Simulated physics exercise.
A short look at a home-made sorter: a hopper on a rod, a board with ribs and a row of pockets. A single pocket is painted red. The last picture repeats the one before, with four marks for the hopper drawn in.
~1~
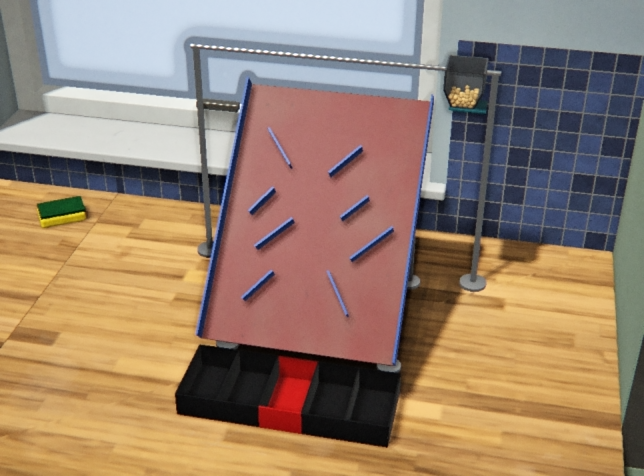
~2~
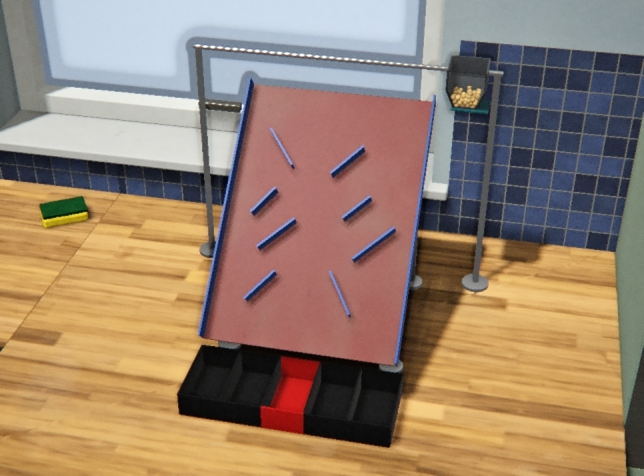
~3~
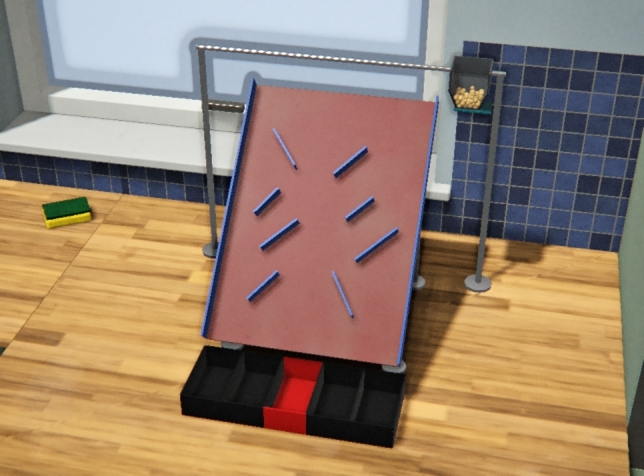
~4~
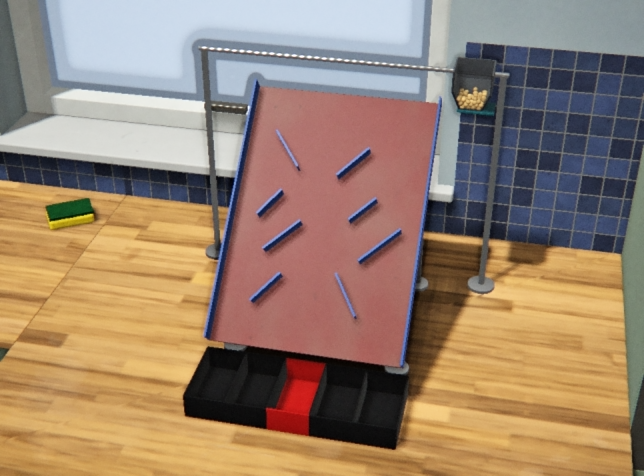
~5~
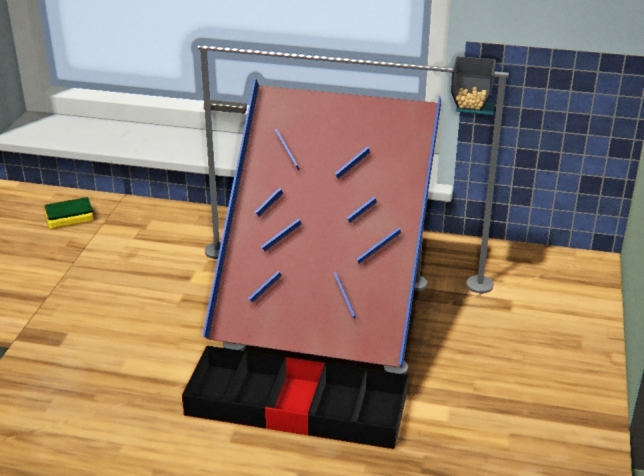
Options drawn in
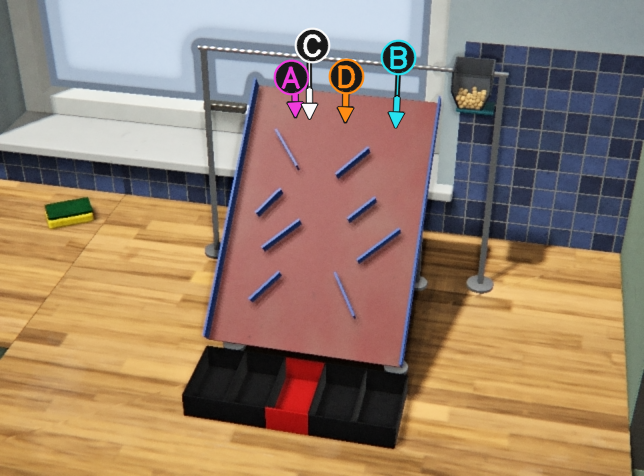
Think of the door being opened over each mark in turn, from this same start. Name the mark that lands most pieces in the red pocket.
It is C.
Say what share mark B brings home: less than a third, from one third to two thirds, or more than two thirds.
Less than a third.
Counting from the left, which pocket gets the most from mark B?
The fifth.
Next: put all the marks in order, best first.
C, A, D, B.
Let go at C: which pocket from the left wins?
The third from the left.
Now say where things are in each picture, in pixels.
The first frame shows hopper at (464, 97), dried chickpeas, door shut.
The second frame shows ribs (271, 128) to (292, 164), (331, 173) to (364, 146), (251, 211) to (276, 187).
The third frame shows ribs (345, 218) to (373, 197), (259, 247) to (297, 219), (355, 259) to (397, 228).
The fourth frame shows ribs (250, 300) to (280, 272), (336, 273) to (355, 316).
The fifth frame shows red pocket at (287, 420), number 3 of 5 from the left.
On the marked copy, mark A meets the board at (295, 111); mark B meets the board at (395, 121); mark C meets the board at (309, 113); mark D meets the board at (345, 116).
With A, about half in the red pocket, about a third in other pockets, a small part outside the box.
With B, a small part in the red pocket, most in other pockets, a stray few outside the box.
With C, about two thirds in the red pocket, about a quarter in other pockets, a stray few outside the box.
With D, about a third in the red pocket, about half in other pockets, a small part outside the box.
